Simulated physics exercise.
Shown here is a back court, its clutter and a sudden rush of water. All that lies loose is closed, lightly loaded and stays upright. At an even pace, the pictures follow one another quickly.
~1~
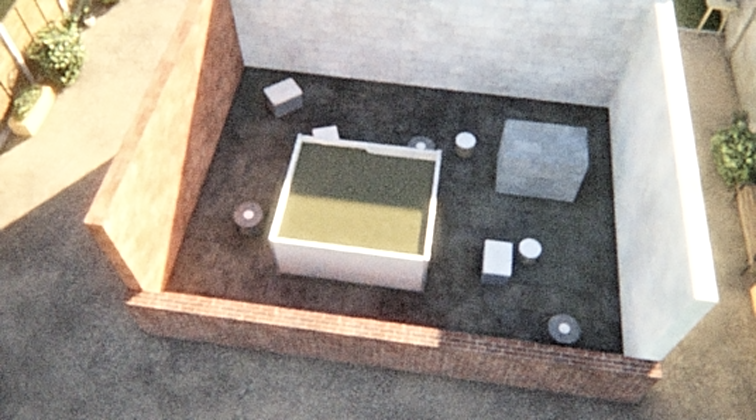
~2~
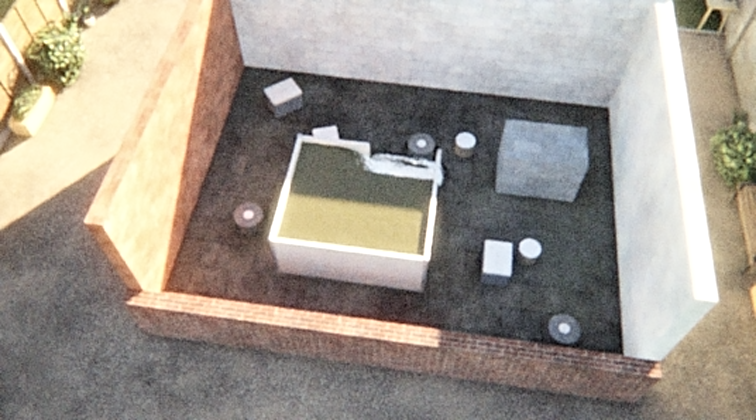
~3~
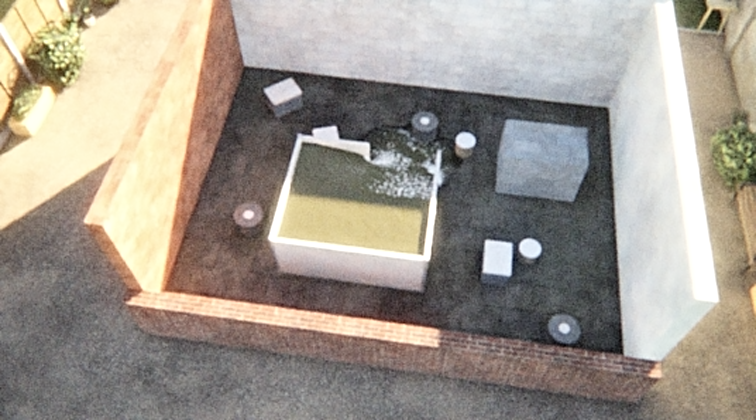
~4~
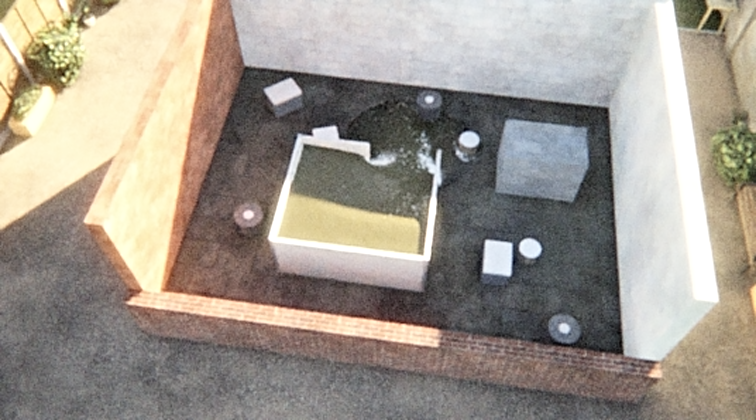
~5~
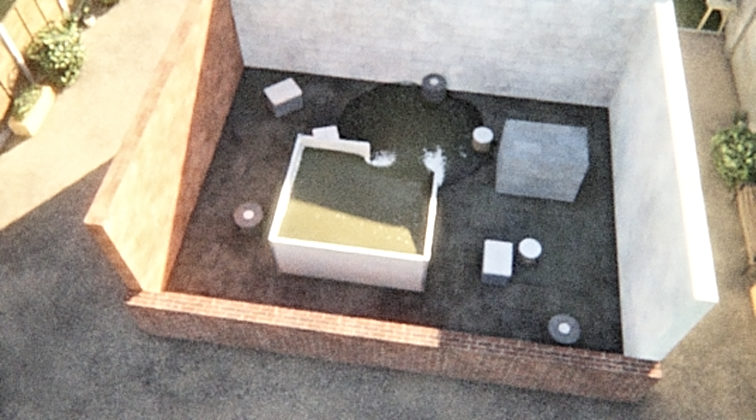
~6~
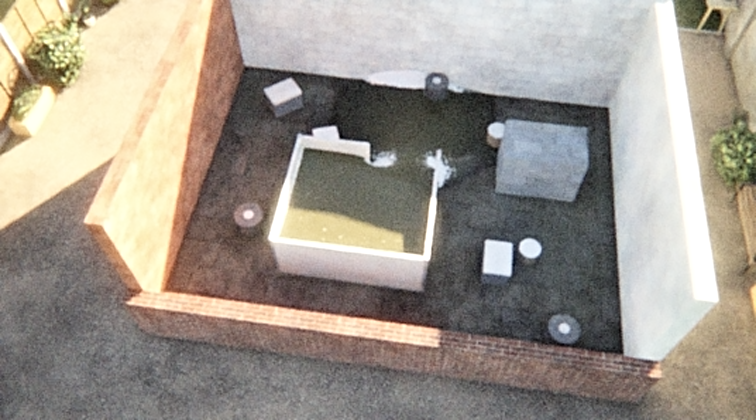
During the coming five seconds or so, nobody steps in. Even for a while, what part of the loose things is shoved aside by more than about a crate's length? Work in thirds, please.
My answer: Two thirds or above.
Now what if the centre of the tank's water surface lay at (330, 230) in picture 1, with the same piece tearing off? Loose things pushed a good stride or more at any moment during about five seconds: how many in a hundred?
Roughly 80 per cent.
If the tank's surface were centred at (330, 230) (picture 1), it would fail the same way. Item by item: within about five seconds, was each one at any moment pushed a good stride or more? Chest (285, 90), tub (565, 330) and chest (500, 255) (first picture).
Taking them in turn: Got sent well off; got sent well off; kept near its start.
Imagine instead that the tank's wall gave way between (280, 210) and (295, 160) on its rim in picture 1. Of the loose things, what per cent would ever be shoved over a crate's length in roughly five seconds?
My figure is about 60 %.
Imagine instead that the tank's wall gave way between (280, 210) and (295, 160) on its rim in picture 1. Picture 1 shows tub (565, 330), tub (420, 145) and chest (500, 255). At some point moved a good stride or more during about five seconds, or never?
First beyond that mark, then beyond that mark, then under that mark.
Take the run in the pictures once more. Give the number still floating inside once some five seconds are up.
By my count, 4.
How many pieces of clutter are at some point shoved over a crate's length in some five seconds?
I make it 6.
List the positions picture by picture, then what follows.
A tub at (421, 146), on the bottom; a pail at (466, 140), on the bottom; 0 of 8 have shifted, in the first frame.
A tub at (421, 144), on the bottom, close to its start; a pail at (466, 140) rests on the ground; 1 of 8 have shifted, in the second frame.
A tub at (425, 121), on the bottom, a stride from its start; a pail at (466, 140), on the bottom; 1 of 8 have shifted, in the third frame.
A tub at (429, 100) rests on the ground, a stride from its start; a pail at (469, 139) rests on the ground, close to its start; 2 of 8 have shifted, in the fourth frame.
A tub at (434, 82) rests on the ground, far from its start; a pail at (483, 135), on the bottom, a stride from its start; 2 of 8 have shifted, in the fifth frame.
A tub at (437, 81), afloat, far from its start; a pail at (498, 130), on the bottom, a stride from its start; 2 of 8 have shifted, in the sixth frame.
A moment on, 2 of 8 are well off their spots; 1 afloat.
Next, 2 of 8 are well off their spots; 2 afloat.
Later, 3 of 8 are well off their spots; 3 afloat.
In the end, 6 of 8 are well off their spots, and 6 have been at some point; 4 afloat.
